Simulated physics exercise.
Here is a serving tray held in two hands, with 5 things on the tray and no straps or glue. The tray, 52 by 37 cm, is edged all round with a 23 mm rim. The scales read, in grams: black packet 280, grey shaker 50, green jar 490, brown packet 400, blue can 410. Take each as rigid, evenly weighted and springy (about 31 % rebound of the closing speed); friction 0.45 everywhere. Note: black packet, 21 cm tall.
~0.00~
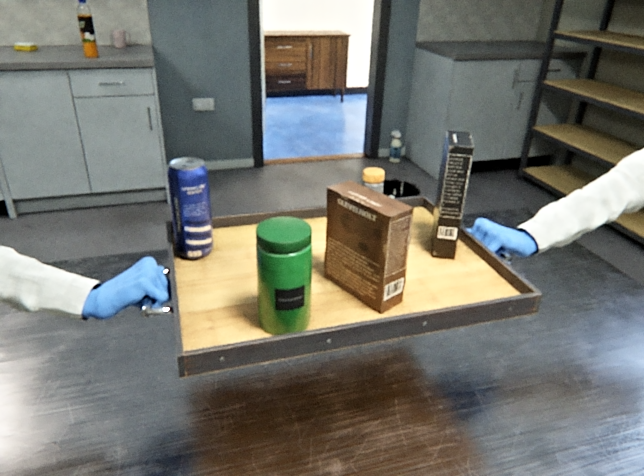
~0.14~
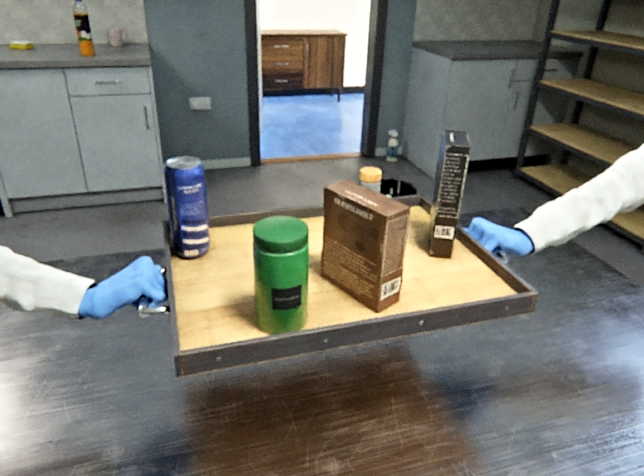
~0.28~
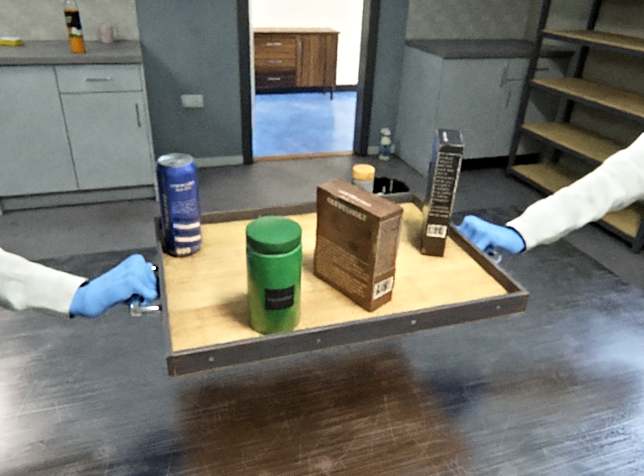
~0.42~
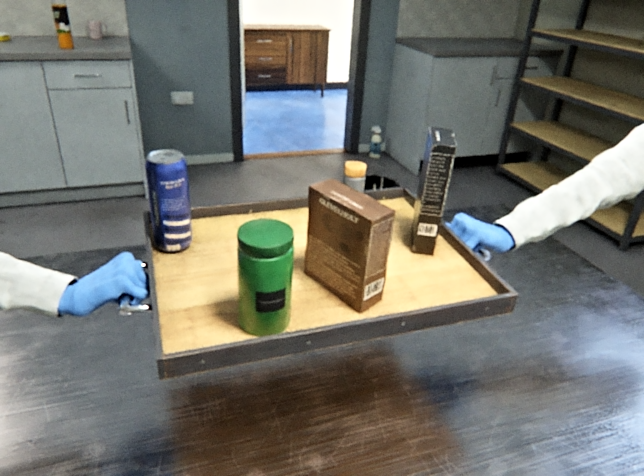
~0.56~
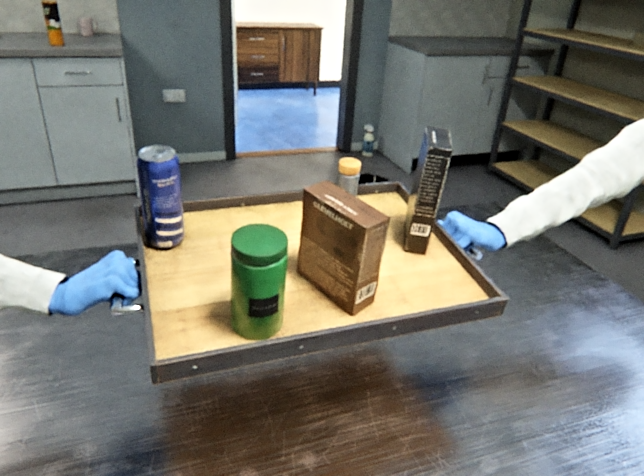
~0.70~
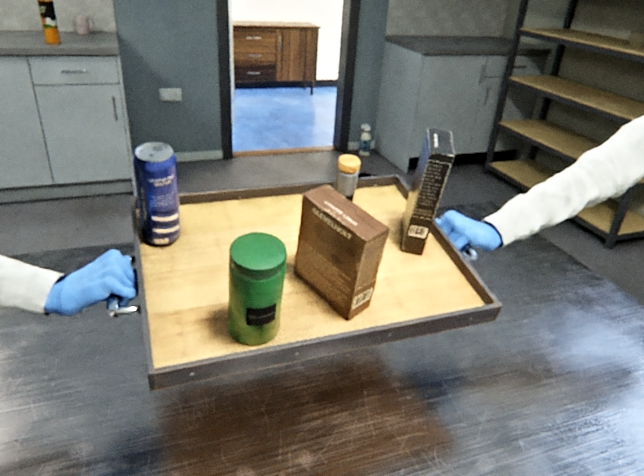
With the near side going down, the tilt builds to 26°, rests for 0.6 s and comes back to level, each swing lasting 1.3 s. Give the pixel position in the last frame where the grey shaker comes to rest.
At about (393, 278).
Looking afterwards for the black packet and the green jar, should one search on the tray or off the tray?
Once it settles, the black packet has gone out of bounds; as for the green jar, it keeps within bounds.
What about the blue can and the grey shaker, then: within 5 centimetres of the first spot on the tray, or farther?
As for the blue can, it winds up somewhere else, and the grey shaker winds up somewhere else.
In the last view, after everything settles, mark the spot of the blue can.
Roughly at (174, 297) in the last picture.
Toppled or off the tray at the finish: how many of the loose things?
Tally: 3.
Around 1.40 s, tray at 26°, near edge down; grey shaker on its side near (375, 274); blue can tipped 61° against what carries it.
Around 1.80 s, tray at 26°, near edge down; black packet now off the tray; grey shaker on its side near (387, 306); blue can on its side.
Around 2.40 s, tray at 21°, near edge down; grey shaker on its side near (389, 302); blue can on its side; brown packet shifted 3 cm.
Finally (3.8 s), off the tray, black packet; on their side or leaning hard on the tray, grey shaker and blue can; the other 2 still in place (within 5 cm). Final places as that camera would see them, grey shaker near (393, 278).
